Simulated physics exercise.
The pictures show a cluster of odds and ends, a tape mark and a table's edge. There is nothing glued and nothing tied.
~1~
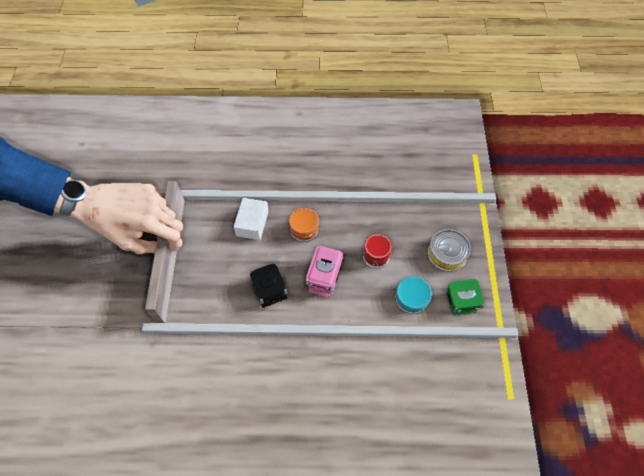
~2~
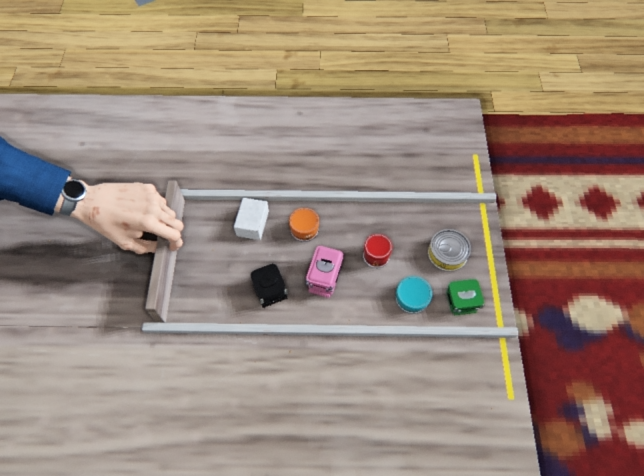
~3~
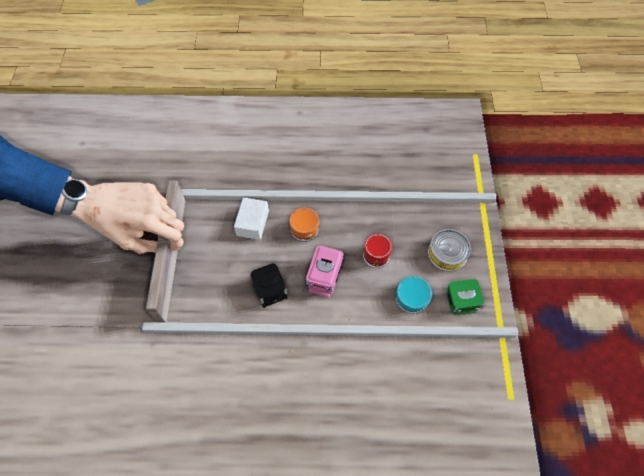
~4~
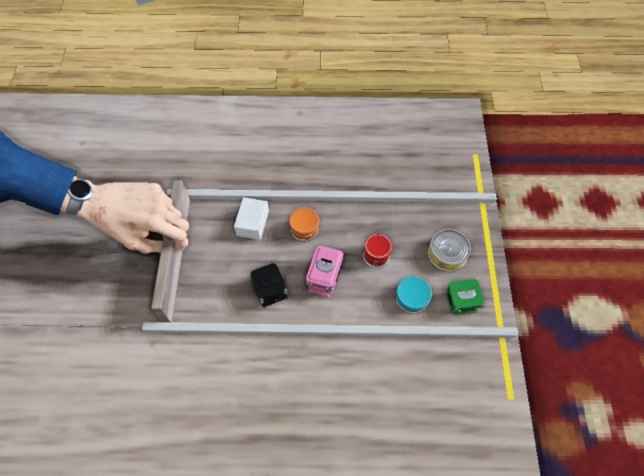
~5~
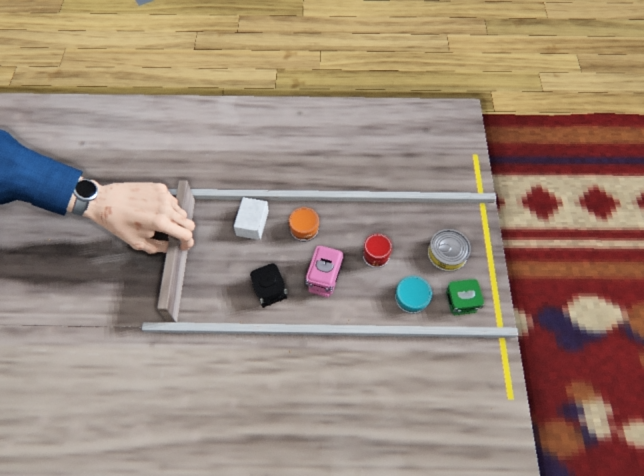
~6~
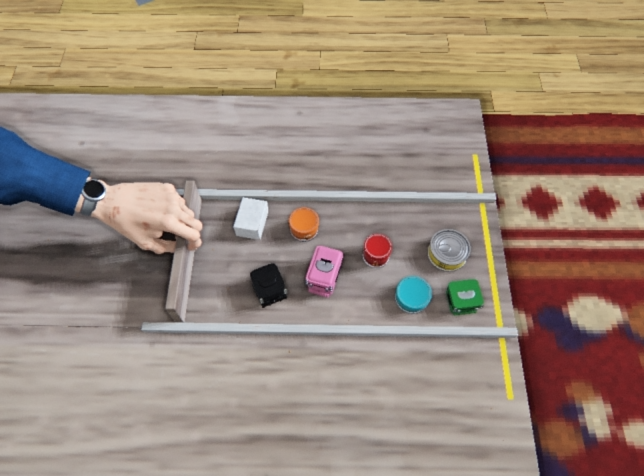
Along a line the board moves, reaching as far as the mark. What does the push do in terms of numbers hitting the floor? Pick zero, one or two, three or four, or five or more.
It sends five or more to the floor.
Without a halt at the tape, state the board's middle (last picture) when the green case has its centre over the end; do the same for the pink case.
The middle sits near (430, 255) for the first and near (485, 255) for the other.
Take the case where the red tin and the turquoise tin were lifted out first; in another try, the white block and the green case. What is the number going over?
The count is 4 in one try and 3 in the other, in that order.
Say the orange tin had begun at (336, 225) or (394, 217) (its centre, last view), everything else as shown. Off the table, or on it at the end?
Try one: It ends up off. Try two: It ends up off.
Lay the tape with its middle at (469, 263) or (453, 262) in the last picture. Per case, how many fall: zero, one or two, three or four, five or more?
In order: 3 or 4, then just one or two.
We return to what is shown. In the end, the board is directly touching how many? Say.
Result: 3 in all.
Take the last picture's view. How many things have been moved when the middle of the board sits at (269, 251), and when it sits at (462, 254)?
That makes 3 at the first spot and 8 at the second.
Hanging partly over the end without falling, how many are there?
So the number is 3.
Early on, none off yet; green case at rest near (464, 298); yellow tin at rest near (449, 250); turquoise tin at rest near (413, 295).
A while later, none off yet; green case travelled a little near (478, 297); yellow tin travelled a little near (462, 251); turquoise tin travelled about its own width near (446, 301).
Finally, the number that fall off is five or more; lost, orange tin, pink case, turquoise tin, yellow tin and green case.
